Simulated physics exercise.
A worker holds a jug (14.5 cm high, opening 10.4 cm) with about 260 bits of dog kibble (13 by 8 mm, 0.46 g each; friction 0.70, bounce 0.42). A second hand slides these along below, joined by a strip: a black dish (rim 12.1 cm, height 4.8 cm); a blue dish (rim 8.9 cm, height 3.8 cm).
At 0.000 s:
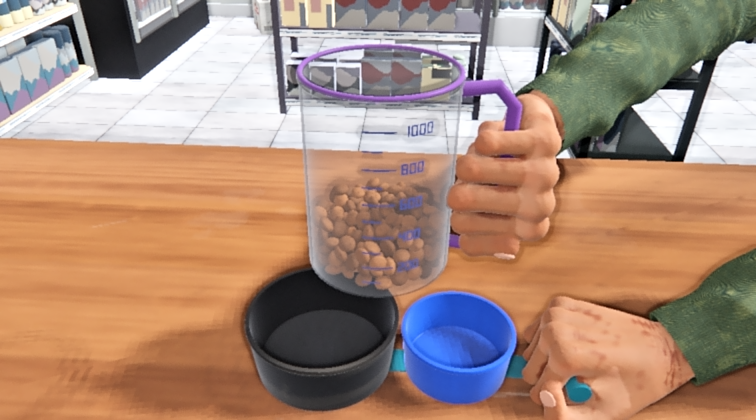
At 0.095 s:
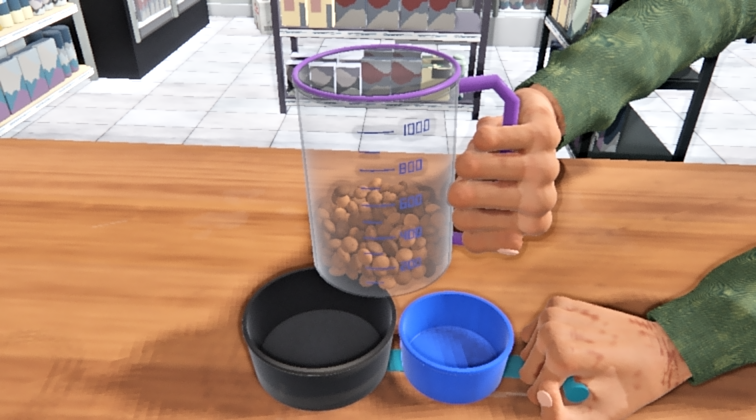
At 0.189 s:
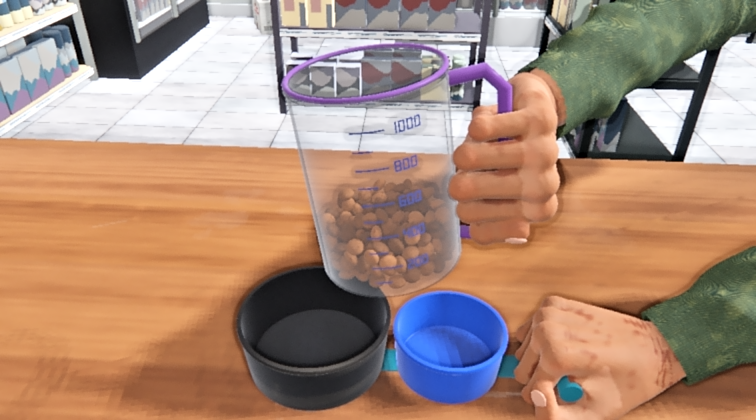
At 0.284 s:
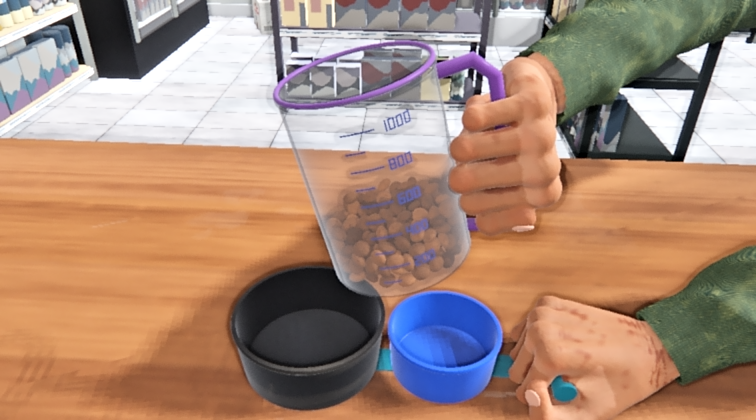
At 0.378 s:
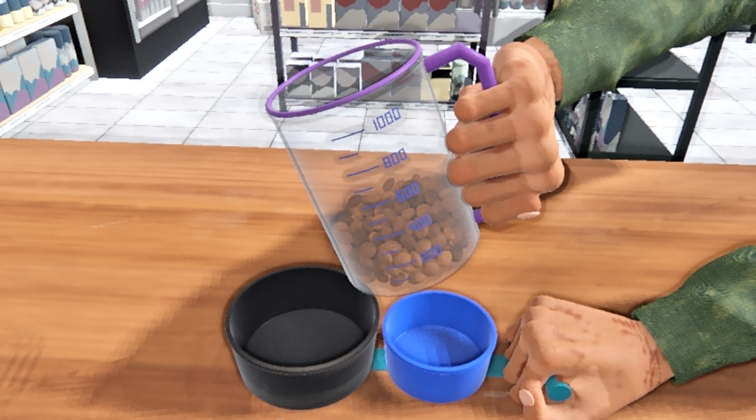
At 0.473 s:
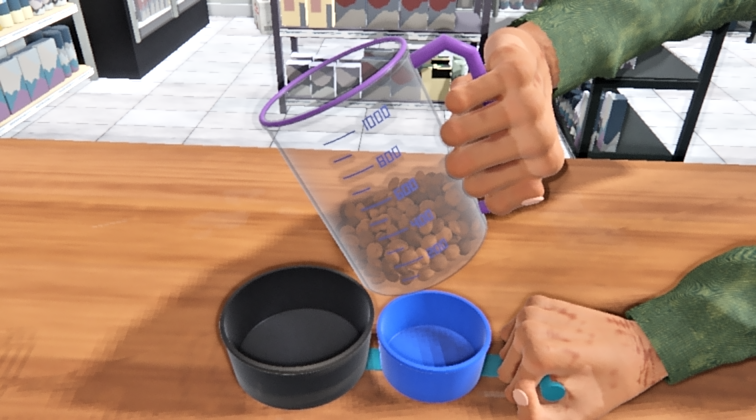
A person in green camouflage sleeves works at a wooden table in a shop, seen from the front and slightly above, with shelves and a white tiled floor behind. One hand grips the purple handle of a clear jug partly filled with brown kibble, above joined black and blue dishes. The jug tilts steadily left while the other hand slides the dishes slightly left.
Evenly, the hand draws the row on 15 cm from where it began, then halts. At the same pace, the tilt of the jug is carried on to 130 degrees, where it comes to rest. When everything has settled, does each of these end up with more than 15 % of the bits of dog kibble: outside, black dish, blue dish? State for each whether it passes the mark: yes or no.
Result: Outside yes; black dish no; blue dish yes.
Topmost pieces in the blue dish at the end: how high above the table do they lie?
5.5 centimetres or so.
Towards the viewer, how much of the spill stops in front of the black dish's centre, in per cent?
I'd say somewhere near 20 in a hundred.
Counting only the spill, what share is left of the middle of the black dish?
Roughly 0 per cent.
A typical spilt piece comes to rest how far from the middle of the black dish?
About 12 centimetres.
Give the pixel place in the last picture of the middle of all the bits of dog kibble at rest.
The middle comes to rest at roughly (268, 333) in the last picture.
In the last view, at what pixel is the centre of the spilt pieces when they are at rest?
(263, 303).
Then, at 1.40 s, tilt 87 degrees; jug 100 %; middle of all pieces on or above the table near (437, 195).
After 2.17 s, tilt 130 degrees; blue dish 30 %, outside 10 %, jug 45 %, black dish 5 %, in the air 10 %; middle of all pieces on or above the table near (334, 277).
After 2.88 s, tilt 130 degrees; blue dish 70 %, outside 25 %, black dish 5 %; middle of all pieces on or above the table near (274, 328).
Then, at 3.55 s, tilt 130 degrees; blue dish 70 %, outside 25 %, black dish 5 %; middle of all pieces on or above the table near (262, 327).
At rest (3.8 s), blue dish 70 %, outside 25 %, jug 0 %, black dish 5 %.
